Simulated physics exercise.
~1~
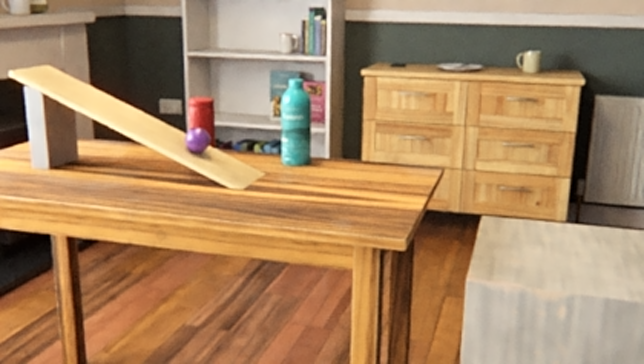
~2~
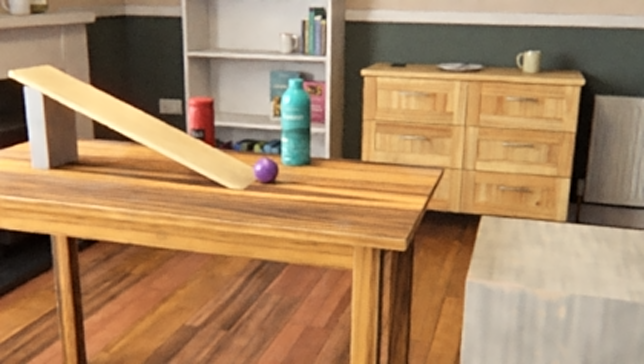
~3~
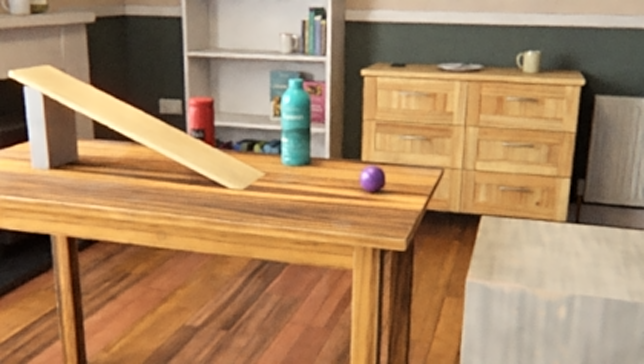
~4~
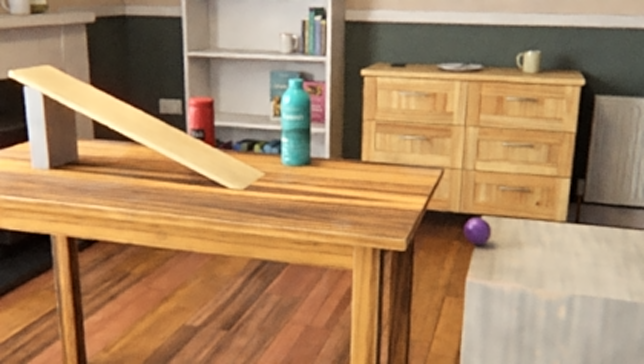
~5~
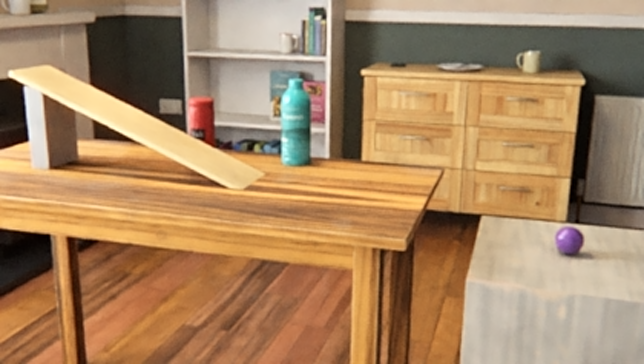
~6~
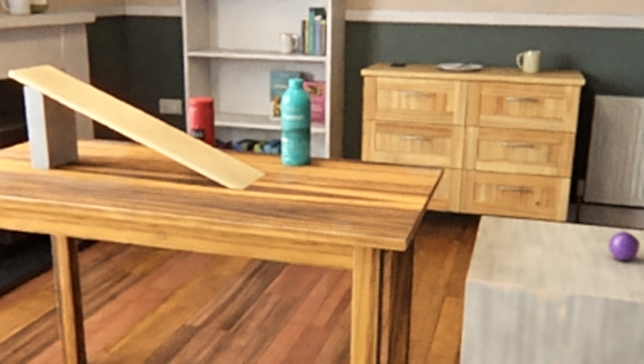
At first, a purple ball sits partway down a sloping wooden ramp propped on a wooden table, with a red jar and a turquoise bottle standing behind it. The ball rolls down to the right and reaches the foot of the ramp. It continues across the tabletop, passing the bottle and nearing the table's right edge. Then it leaves the table and crosses the gap, dropping slightly to the near left edge of a lower pale block. It travels on across the block's top and ends toward the right, while the jar and bottle stay put.
